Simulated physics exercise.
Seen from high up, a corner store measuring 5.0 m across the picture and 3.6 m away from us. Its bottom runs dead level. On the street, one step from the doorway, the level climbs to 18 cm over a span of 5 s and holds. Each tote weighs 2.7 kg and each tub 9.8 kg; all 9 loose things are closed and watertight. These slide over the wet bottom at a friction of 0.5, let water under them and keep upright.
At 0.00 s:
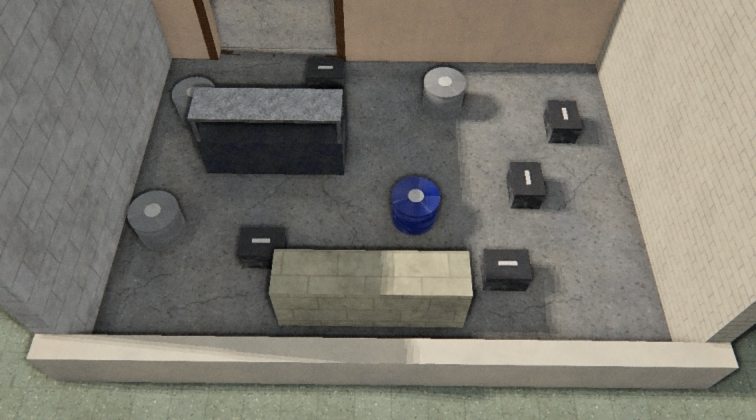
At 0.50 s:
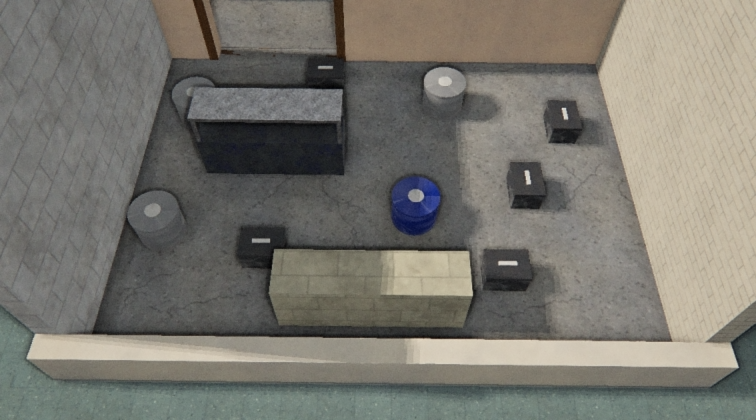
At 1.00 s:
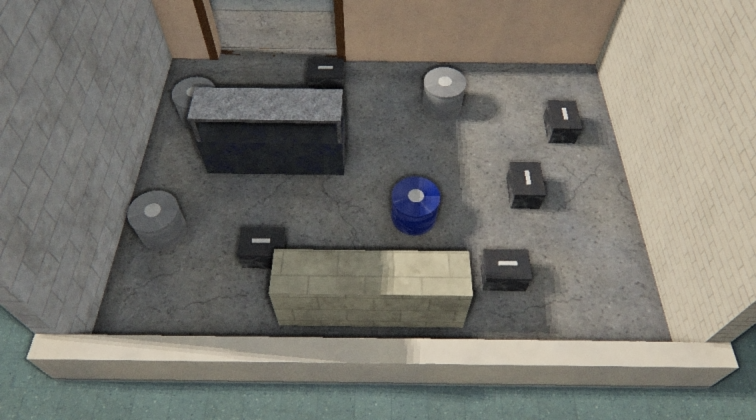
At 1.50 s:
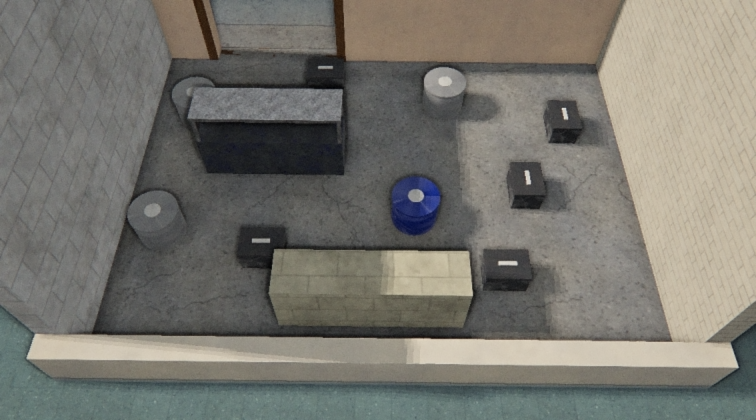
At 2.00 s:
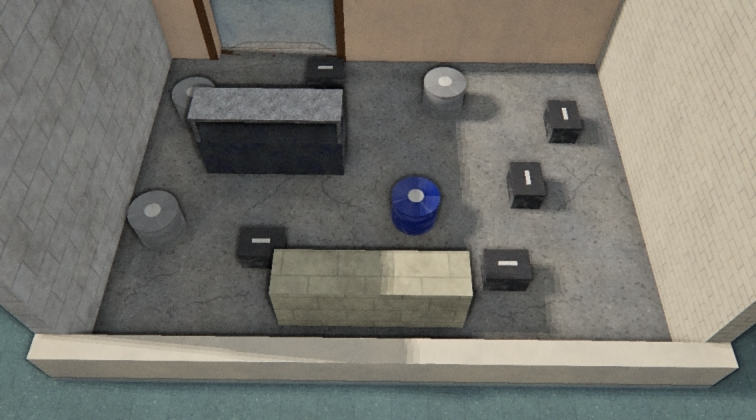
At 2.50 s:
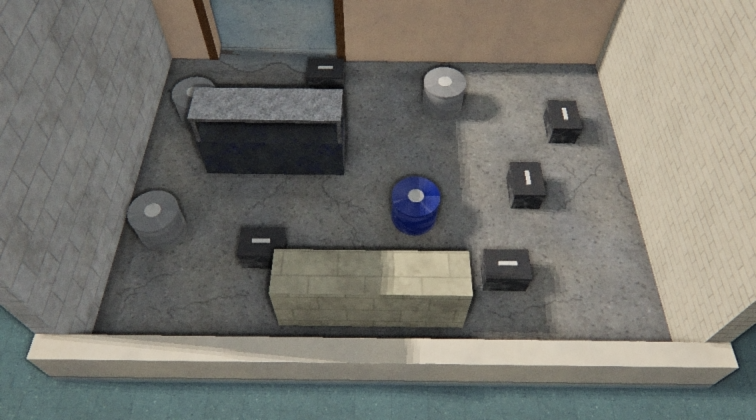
A small corner store with a grey floor, pale walls and a doorway at the back left is seen from high above by a still camera. A blue tub sits near the middle among grey drums and five black boxes, with a grey-topped dark shelf at left and a pale block counter in front. Blue-green water covers the ground outside, then a thin film creeps in at the doorway, while every object stays put.
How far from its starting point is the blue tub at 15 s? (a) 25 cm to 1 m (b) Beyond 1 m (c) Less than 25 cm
a, 25 cm to 1 m.
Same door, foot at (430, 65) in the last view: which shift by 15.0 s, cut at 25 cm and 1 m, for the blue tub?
Blue tub: Goes a long way.
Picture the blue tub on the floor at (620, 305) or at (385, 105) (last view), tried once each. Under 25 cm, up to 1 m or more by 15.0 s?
The first time it wanders a bit, the second time it wanders a bit.
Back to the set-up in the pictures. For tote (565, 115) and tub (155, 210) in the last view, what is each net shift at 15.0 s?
60 cm, 120 cm.
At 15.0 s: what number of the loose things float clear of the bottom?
At that point I count 9.
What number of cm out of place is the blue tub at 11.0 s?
Displacement near 0 cm.
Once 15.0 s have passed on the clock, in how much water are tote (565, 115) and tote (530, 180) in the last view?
About 12 and 12 cm.
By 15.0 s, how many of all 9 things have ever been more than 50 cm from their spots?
The count comes to 8.
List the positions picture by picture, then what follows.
The first picture shows the blue tub at (416, 196) rests on the ground; 0.0 m2 under water; 0 of 9 have shifted.
The second picture shows the blue tub at (416, 196), on the bottom; 0.0 m2 under water; 0 of 9 have shifted.
The third picture shows the blue tub at (416, 196) rests on the ground; 0.0 m2 under water; 0 of 9 have shifted.
The fourth picture shows the blue tub at (416, 196) rests on the ground; water covers 0.0 m2; 0 of 9 have shifted.
The fifth picture shows the blue tub at (416, 196), on the bottom; 0.0 m2 under water; 0 of 9 have shifted.
The sixth picture shows the blue tub at (416, 196) rests on the ground; water covers 0.2 m2; 0 of 9 have shifted.
After 3.5 s the blue tub is near (416, 196), 0.0 m from its start, aground; 0 afloat.
After 6.8 s the blue tub is near (416, 196), 0.0 m from its start, aground; 2 afloat.
After 11.0 s the blue tub is near (416, 196), 0.0 m from its start, aground; 5 afloat.
After 15.0 s the blue tub is near (378, 218), 0.4 m from its start, afloat; 9 afloat.
